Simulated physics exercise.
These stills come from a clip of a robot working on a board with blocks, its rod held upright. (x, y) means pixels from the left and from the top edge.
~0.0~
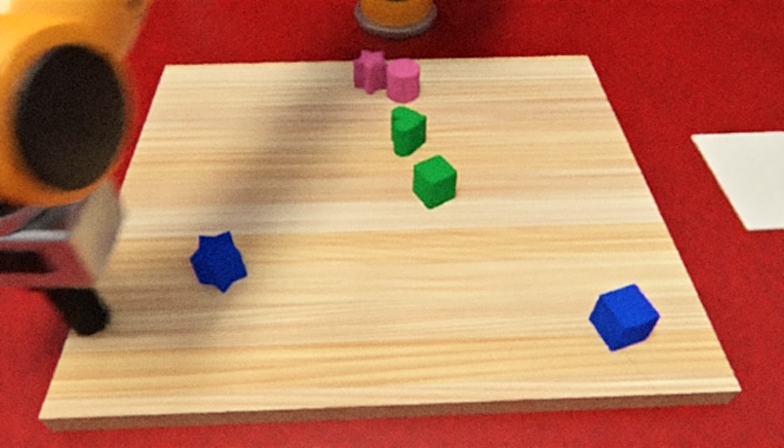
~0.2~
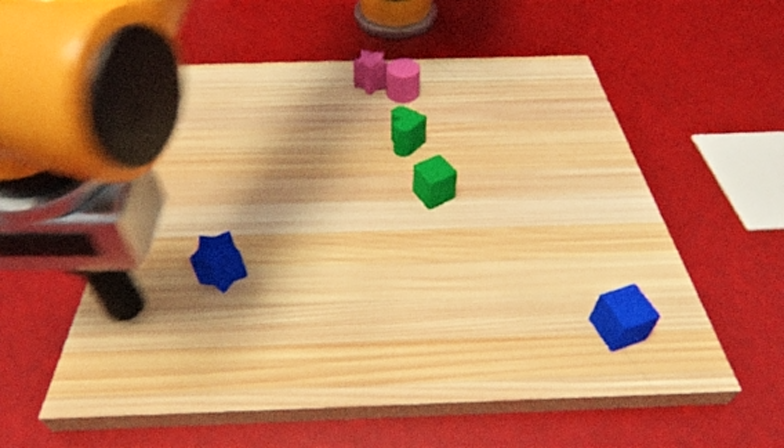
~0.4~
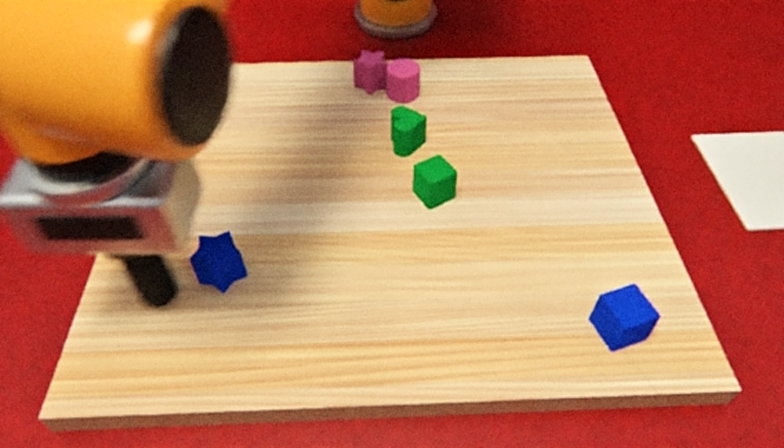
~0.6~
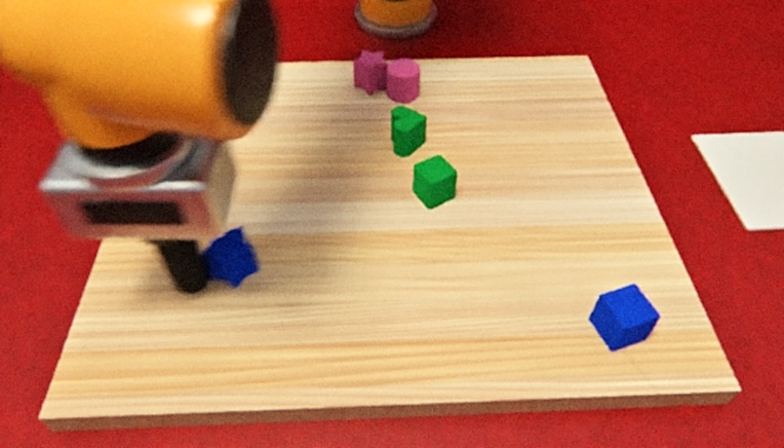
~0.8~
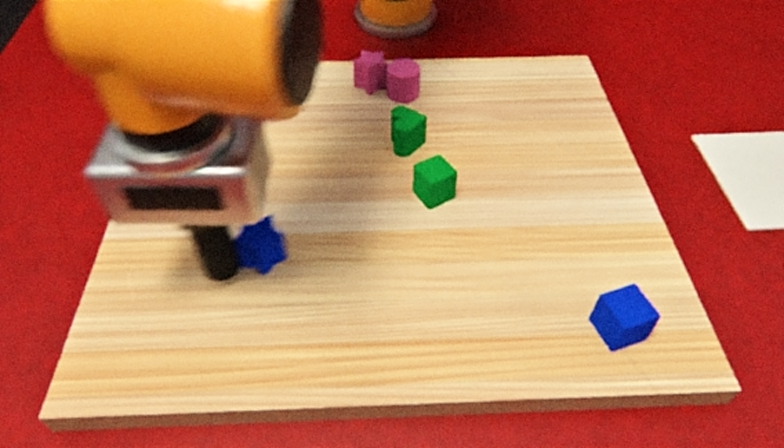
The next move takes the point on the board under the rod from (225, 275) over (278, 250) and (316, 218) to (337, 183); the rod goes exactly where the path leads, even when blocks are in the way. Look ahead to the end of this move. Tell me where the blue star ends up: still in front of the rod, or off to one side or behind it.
It comes off the rod's front.
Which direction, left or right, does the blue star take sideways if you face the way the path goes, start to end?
Out to the right.
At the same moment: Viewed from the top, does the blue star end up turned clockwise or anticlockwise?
With the clock.
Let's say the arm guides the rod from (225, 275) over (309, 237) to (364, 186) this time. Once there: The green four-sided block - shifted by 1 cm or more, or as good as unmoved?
It sits in its place.
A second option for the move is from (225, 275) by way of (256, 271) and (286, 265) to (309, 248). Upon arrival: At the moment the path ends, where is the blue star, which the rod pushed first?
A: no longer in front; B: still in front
Option B.
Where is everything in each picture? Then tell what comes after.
The first picture shows tip of the rod (91, 321), middles of tops, blue star (214, 248).
The second picture shows rod (126, 306), nothing pushed.
The third picture shows rod (160, 293), nothing pushed.
The fourth picture shows rod (192, 280), blue star (227, 243).
The fifth picture shows rod (223, 267), blue star (257, 231).
What follows on the original path. One third of the way, rod (277, 241); blue star (312, 209).
Two thirds of the way, rod (316, 210); blue star (346, 195), turned 70° clockwise.
At the end, rod (336, 174); blue star (349, 192), turned 95° clockwise.
